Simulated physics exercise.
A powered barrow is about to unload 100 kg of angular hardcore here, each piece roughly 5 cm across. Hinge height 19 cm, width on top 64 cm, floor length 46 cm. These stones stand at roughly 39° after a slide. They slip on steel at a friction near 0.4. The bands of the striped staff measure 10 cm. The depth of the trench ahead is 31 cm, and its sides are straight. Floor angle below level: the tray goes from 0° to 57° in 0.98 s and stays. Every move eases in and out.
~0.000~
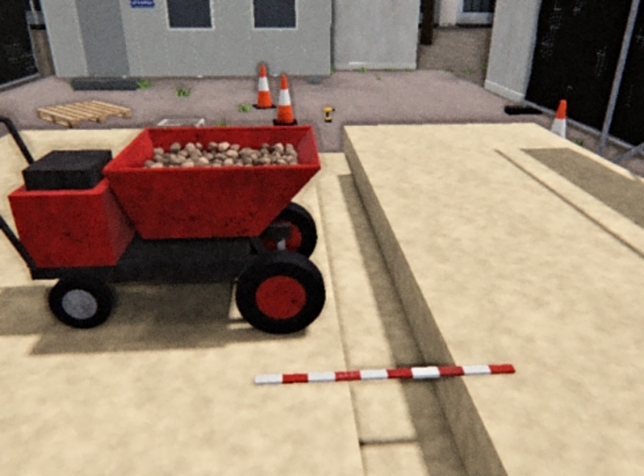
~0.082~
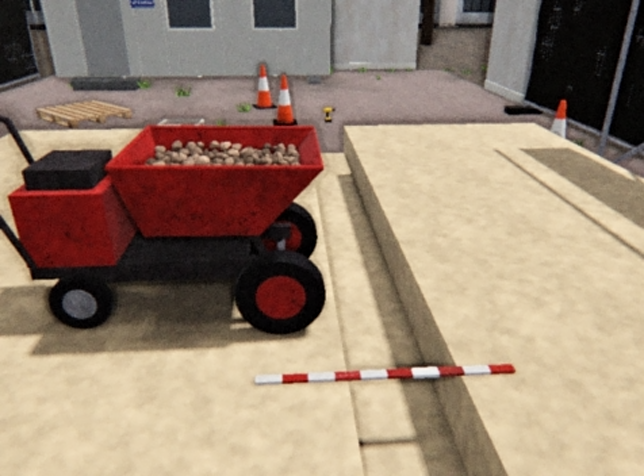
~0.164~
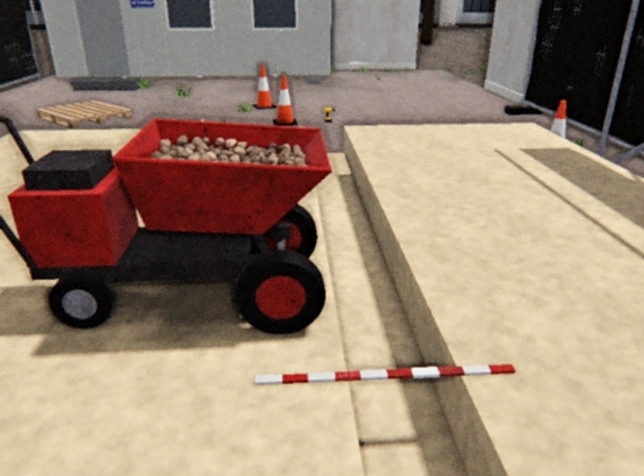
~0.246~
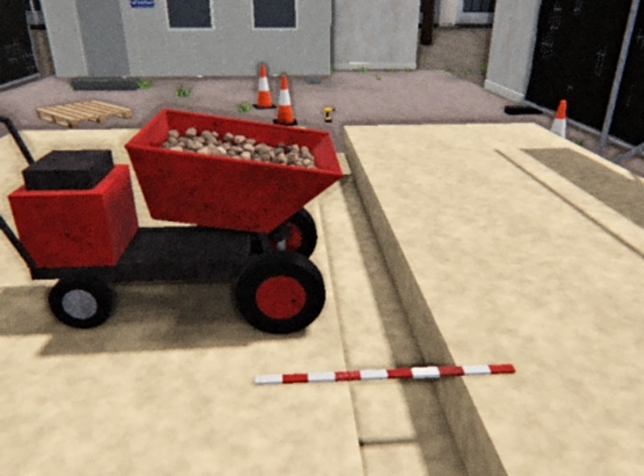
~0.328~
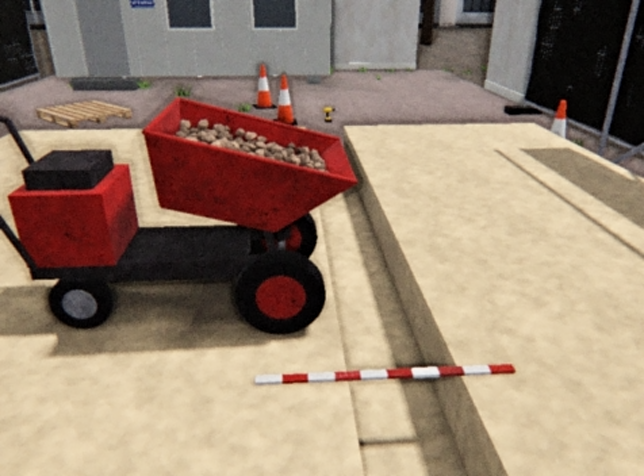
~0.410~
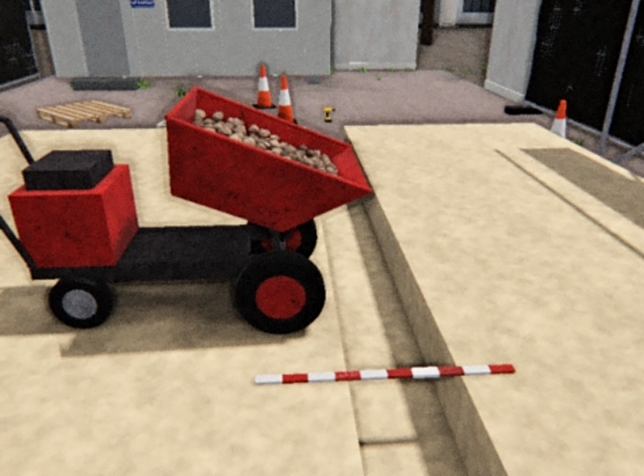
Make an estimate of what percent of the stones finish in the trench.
About 9 percent.
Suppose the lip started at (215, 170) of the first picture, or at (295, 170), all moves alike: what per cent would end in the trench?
15 and 15 %.
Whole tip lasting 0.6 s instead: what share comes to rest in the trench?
In that case some 10 per cent.
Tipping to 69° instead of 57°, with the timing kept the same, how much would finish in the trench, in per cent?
Then about 45 per cent.
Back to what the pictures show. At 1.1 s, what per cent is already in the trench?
By that point it's something like 0 in a hundred.
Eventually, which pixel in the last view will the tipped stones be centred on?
Around (425, 292).
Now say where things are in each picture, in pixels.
In the first picture, the tray is at 0°, its lip at (320, 167); the top of the load is at (228, 156).
In the second picture, the tray is at 1°, its lip at (323, 168); the top of the load is at (209, 155); the stones move at 0.2 m/s on average.
In the third picture, lip at (331, 171), floor tilted 4°, highest stones at (192, 149); the stones move at 0.4 m/s on average.
In the fourth picture, the tray is at 9°, its lip at (343, 175); the top of the load is at (195, 141); the stones move at 0.6 m/s on average.
In the fifth picture, lip at (357, 182), floor tilted 15°, highest stones at (199, 134); the stones move at 0.7 m/s on average.
In the sixth picture, the tray is at 22°, its lip at (371, 192); the top of the load is at (209, 124); the stones move at 0.8 m/s on average.
After 0.7 s the floor is at 48°; 100 % in the tray; the foremost stones are at (377, 215).
After 1.1 s the floor is at 57°; 100 % in the tray; the foremost stones are at (419, 230).
After 1.4 s the floor is at 57°; 89 % in the tray, 4 % in the trench, 7 % past the trench; the foremost stones are at (478, 284).
After 3.4 s the floor is at 57°; 81 % in the tray, 9 % in the trench, 9 % past the trench; the foremost stones are at (508, 289).
